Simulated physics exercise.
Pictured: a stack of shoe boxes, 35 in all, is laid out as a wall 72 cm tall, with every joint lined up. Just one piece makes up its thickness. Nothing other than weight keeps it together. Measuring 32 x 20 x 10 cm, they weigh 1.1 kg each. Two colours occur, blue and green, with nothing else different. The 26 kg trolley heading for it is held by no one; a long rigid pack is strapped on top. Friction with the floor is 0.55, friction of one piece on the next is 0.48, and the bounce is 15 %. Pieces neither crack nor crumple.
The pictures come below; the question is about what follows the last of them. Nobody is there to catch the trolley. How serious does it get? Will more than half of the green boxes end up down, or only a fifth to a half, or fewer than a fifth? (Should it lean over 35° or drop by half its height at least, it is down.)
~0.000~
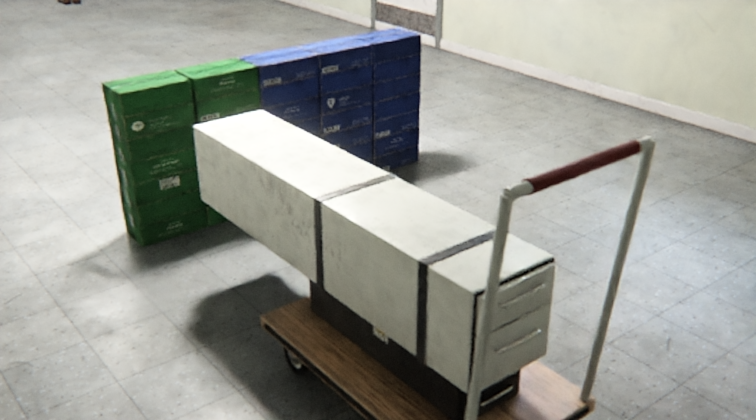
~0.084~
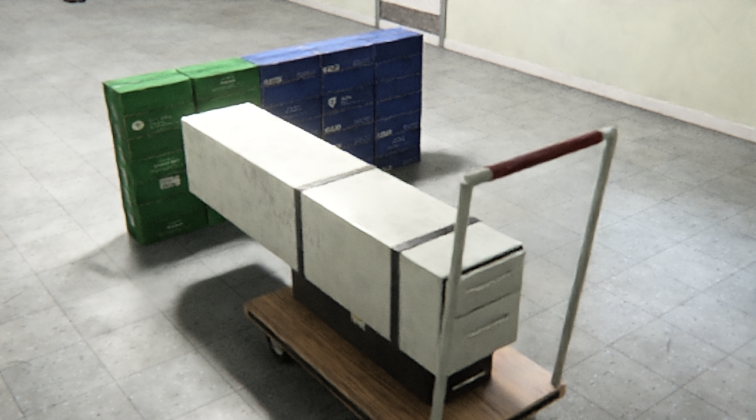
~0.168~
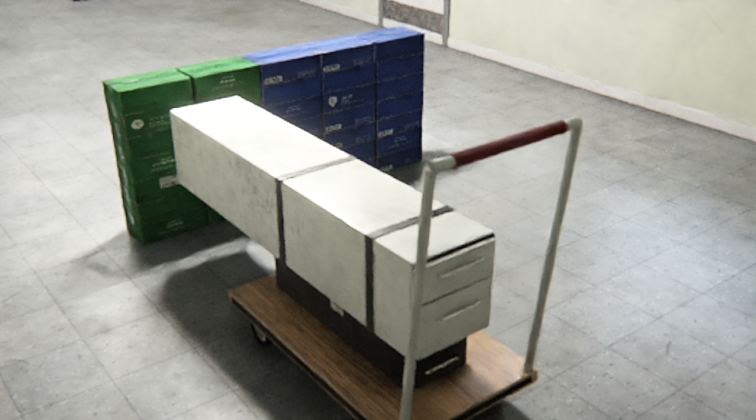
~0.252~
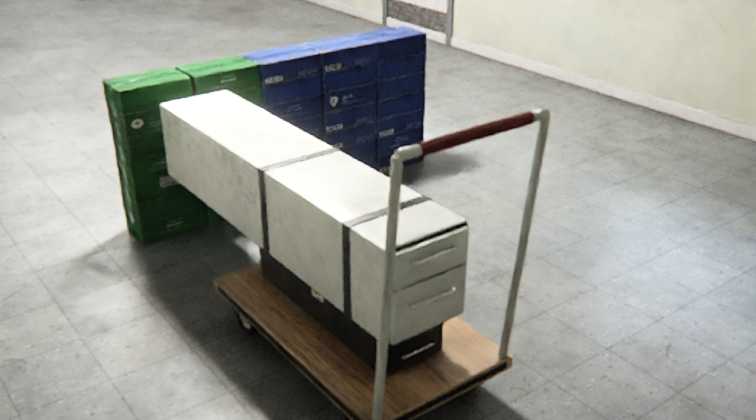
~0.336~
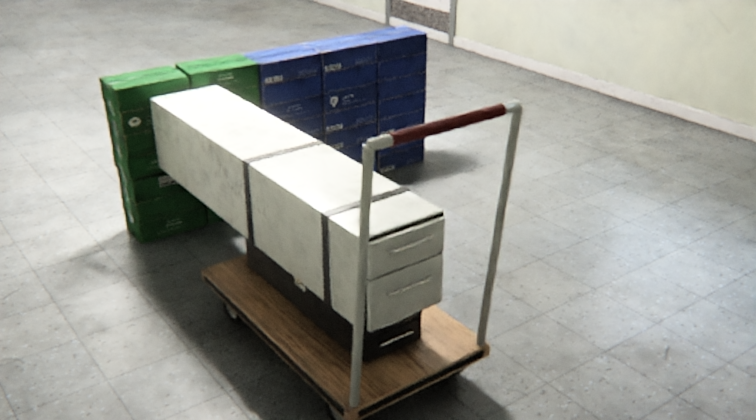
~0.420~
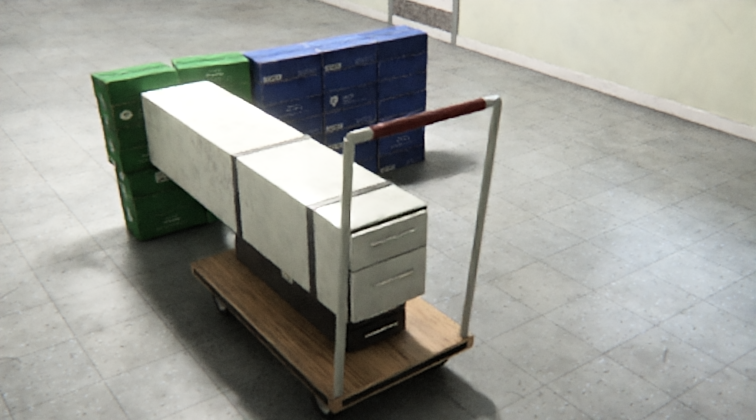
More than half of them.
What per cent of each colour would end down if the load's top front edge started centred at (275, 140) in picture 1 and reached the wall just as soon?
You'd end up with blue at 0 per cent down and green at 60 per cent.
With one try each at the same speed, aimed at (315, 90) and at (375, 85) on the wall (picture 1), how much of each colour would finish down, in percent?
For blue it's 70 then 60 per cent, for green 0 then 0 per cent.
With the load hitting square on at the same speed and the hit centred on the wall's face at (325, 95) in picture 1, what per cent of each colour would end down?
The blue ones would be 60 per cent down and the green ones 0 per cent.
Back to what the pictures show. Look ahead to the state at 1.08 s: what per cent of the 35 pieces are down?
It's 35 percent at that point.
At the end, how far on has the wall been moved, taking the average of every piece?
On average the pieces move some 20 cm.
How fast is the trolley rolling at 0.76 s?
It is moving at around 0.4 m/s.
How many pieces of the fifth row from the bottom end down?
From that row, 2 end down.
After 0.54 s, load 16 cm past the wall's line, still rolling; none of the 14 green boxes down (0 of 35 in all colours); top green box leaning 9°.
After 0.76 s, load 26 cm past the wall's line, still rolling; 8 of the 14 green boxes down (8 of 35 in all colours); top green box leaning 41°, 11 cm lower.
After 1.08 s, load 38 cm past the wall's line, still rolling; 13 of the 14 green boxes down (13 of 35 in all colours); top green box on its side.
At rest (2.1 s), load 62 cm past the wall's line, still rolling; 13 of the 14 green boxes down (13 of 35 in all colours); top green box on its side; top blue box unmoved. That is 93 per cent. As the last picture would show them, middles, top green box near (195, 129), top blue box near (282, 63).
